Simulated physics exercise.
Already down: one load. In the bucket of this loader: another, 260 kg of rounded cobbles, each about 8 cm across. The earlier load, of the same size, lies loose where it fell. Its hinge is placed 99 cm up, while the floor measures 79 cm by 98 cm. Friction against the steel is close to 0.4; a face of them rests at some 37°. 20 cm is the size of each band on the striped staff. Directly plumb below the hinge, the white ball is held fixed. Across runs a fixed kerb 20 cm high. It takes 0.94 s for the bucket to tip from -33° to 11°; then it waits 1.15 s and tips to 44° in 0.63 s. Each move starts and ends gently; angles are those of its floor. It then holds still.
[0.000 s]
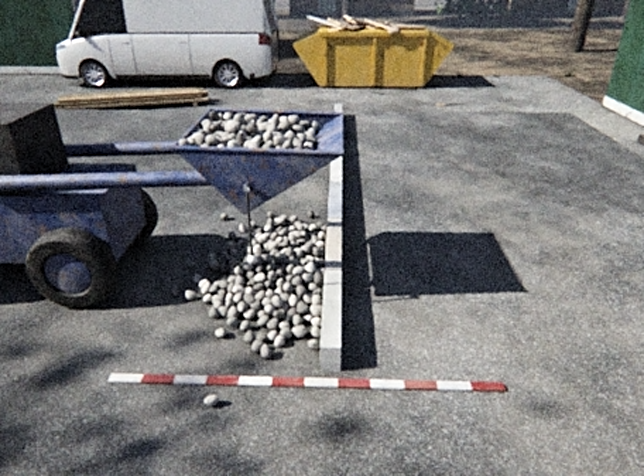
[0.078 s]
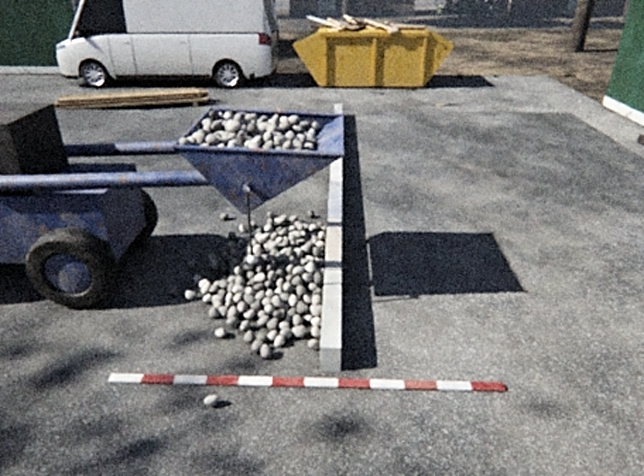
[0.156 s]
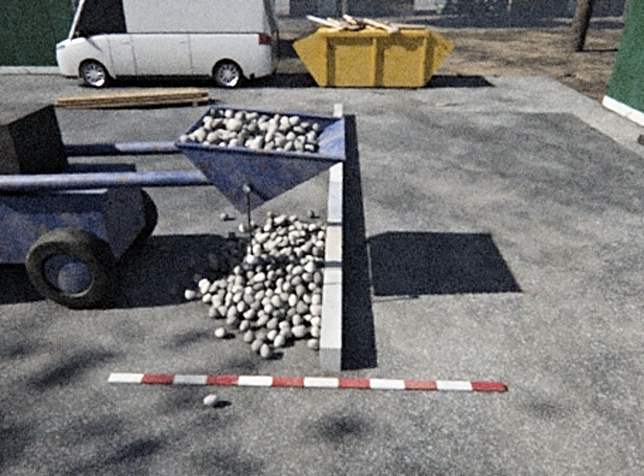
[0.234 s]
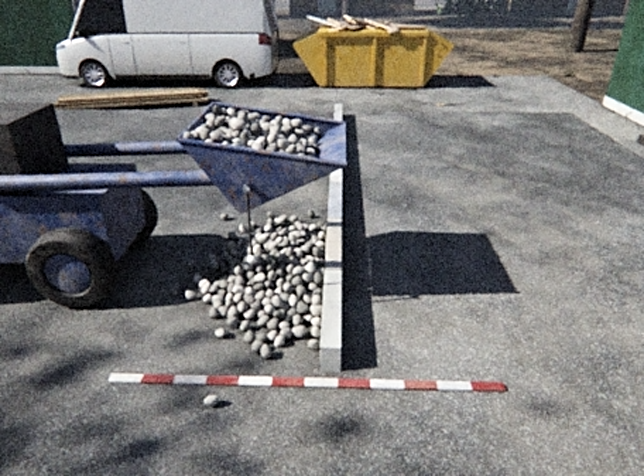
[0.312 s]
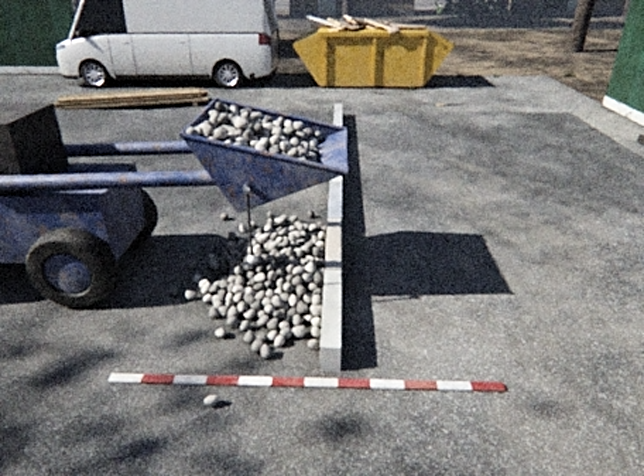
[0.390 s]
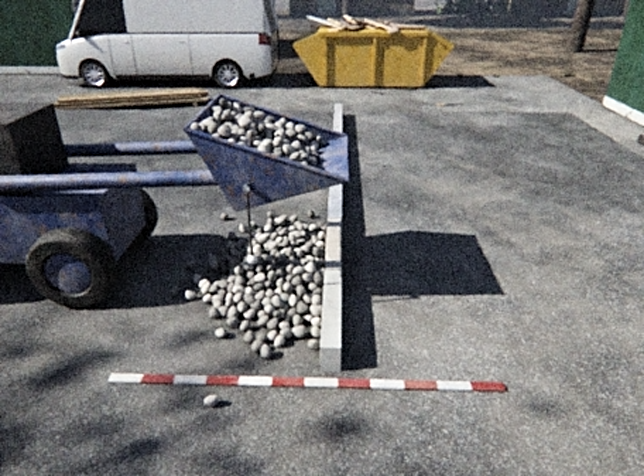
A blue loader slowly tilting its bucket of pale rounded stones downward to the right above a loose pile beside a kerb.
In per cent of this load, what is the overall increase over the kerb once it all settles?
73 out of 100, about.
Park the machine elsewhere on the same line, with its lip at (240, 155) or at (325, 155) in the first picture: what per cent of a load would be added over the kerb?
Near 0 per cent from the first place, 50 from the second.
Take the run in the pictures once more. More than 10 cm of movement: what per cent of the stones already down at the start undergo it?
0 %.
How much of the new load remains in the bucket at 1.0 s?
Close to 100 in a hundred is still held.
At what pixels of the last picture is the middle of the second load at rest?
They settle centred around (361, 266).
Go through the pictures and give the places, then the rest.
The bucket is at -33°, its lip at (343, 153); the top of the load is at (237, 123). The earlier load is highest near (277, 255), 22 cm above ground level, 100 % on this side of the kerb, in the first picture.
Lip at (344, 155), floor tilted -32°, highest stones at (229, 122); the stones move at 0.1 m/s on average, in the second picture.
The bucket is at -30°, its lip at (345, 159); the top of the load is at (228, 120); the stones move at 0.1 m/s on average, in the third picture.
The bucket is at -26°, its lip at (347, 165); the top of the load is at (227, 118); the stones move at 0.2 m/s on average, in the fourth picture.
Lip at (348, 172), floor tilted -22°, highest stones at (227, 116); the stones move at 0.2 m/s on average, in the fifth picture.
The bucket is at -17°, its lip at (349, 181); the top of the load is at (231, 113); the stones move at 0.2 m/s on average, in the sixth picture.
After 0.7 s the floor is at 4°; in per cent of one load, 100 in the bucket, 100 on this side of the kerb; the foremost stones are at (320, 286).
After 1.0 s the floor is at 11°; in per cent of one load, 100 in the bucket, 100 on this side of the kerb; the foremost stones are at (328, 183).
After 3.2 s the floor is at 44°; in per cent of one load, 1 in the bucket, 132 on this side of the kerb, 66 over the kerb; the foremost stones are at (451, 263).
After 5.7 s the floor is at 44°; in per cent of one load, 0 in the bucket, 127 on this side of the kerb, 73 over the kerb; the foremost stones are at (453, 263). Net gain over the kerb, 73.
